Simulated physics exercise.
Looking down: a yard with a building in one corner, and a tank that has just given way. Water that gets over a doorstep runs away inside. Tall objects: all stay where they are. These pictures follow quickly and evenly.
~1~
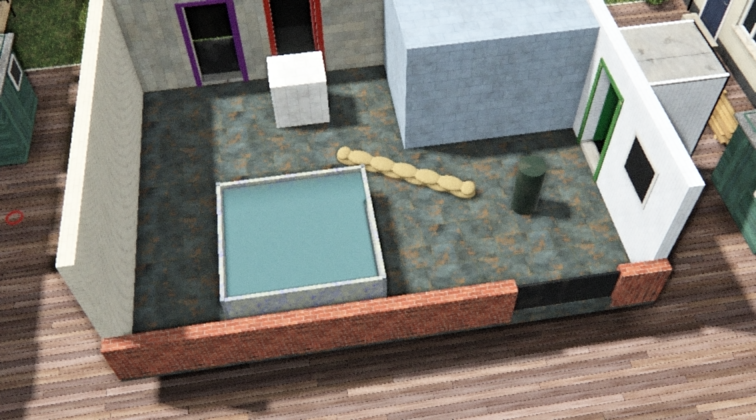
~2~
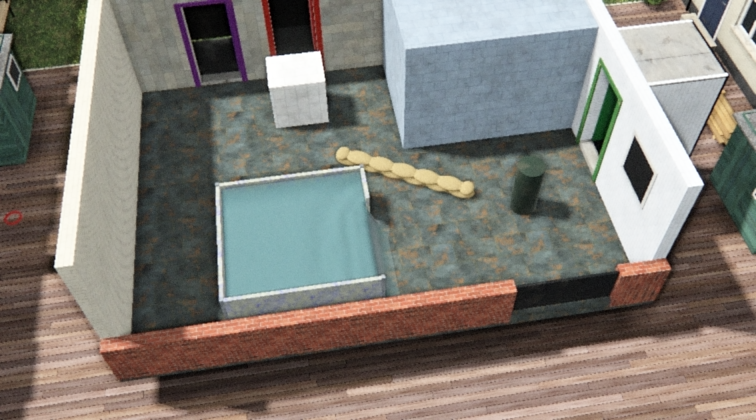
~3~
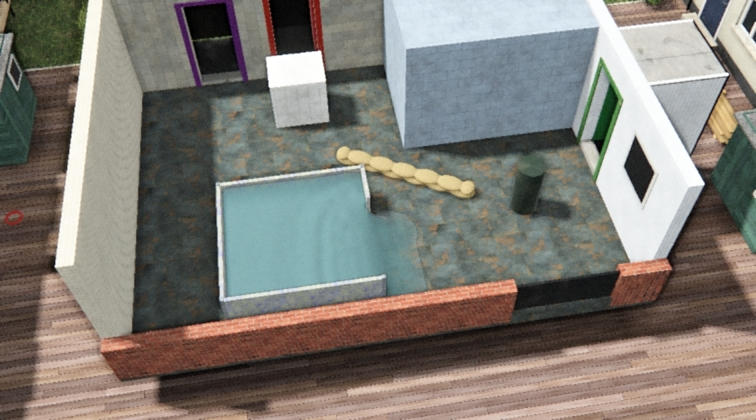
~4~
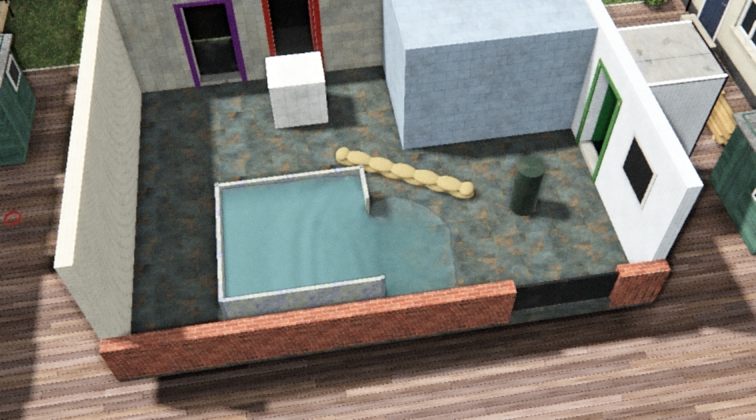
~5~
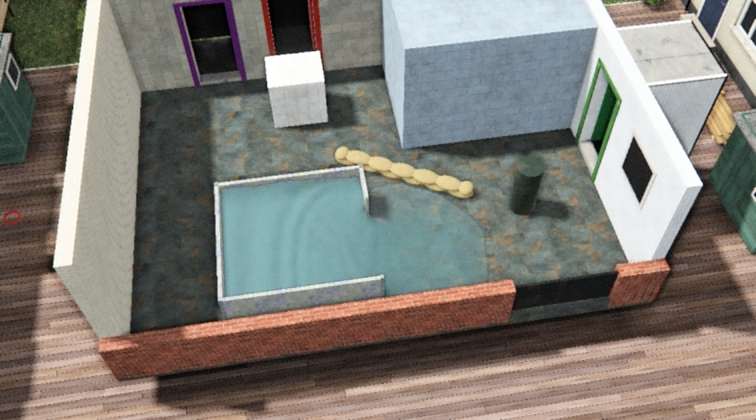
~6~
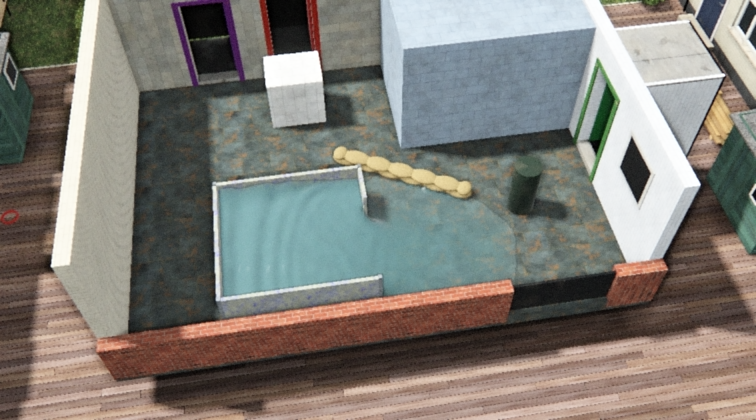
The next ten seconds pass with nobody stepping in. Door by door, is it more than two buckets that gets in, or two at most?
The green door will allow in an excess; the purple door will allow in no excess; the red door will allow in no excess.
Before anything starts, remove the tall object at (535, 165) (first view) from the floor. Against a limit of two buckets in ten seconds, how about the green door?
Briefly, the green door gets past the limit.
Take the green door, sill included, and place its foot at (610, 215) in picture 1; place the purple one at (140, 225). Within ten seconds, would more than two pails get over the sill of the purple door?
In this case the purple door remains within bounds.
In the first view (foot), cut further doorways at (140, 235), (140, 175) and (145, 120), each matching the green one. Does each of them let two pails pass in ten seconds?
Result per door, in the listed order - below the line, below the line, below the line.
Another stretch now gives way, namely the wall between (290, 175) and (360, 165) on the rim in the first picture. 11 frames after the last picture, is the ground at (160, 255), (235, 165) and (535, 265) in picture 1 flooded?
In that order: Dry, awash, clear.
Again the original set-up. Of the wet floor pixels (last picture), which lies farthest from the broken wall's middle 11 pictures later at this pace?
Somewhere close to (572, 136).
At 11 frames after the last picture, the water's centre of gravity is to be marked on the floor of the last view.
At roughly (404, 252).
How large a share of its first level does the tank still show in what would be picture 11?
It works out to roughly 68 %.
A moment on, water covers 25 % of the floor; the green door not reached, the purple door not reached, the red door not reached.
Next, water covers 35 % of the floor; the green door wet at the sill, nothing in, the purple door not reached, the red door not reached.
Then, water covers 40 % of the floor; the green door under two buckets in, the purple door not reached, the red door not reached.
Later, water covers 65 % of the floor; the green door far over two buckets in, the purple door not reached, the red door wet at the sill, nothing in.
In the end, water covers 95 % of the floor; the green door far over two buckets in, the purple door wet at the sill, nothing in, the red door wet at the sill, nothing in.
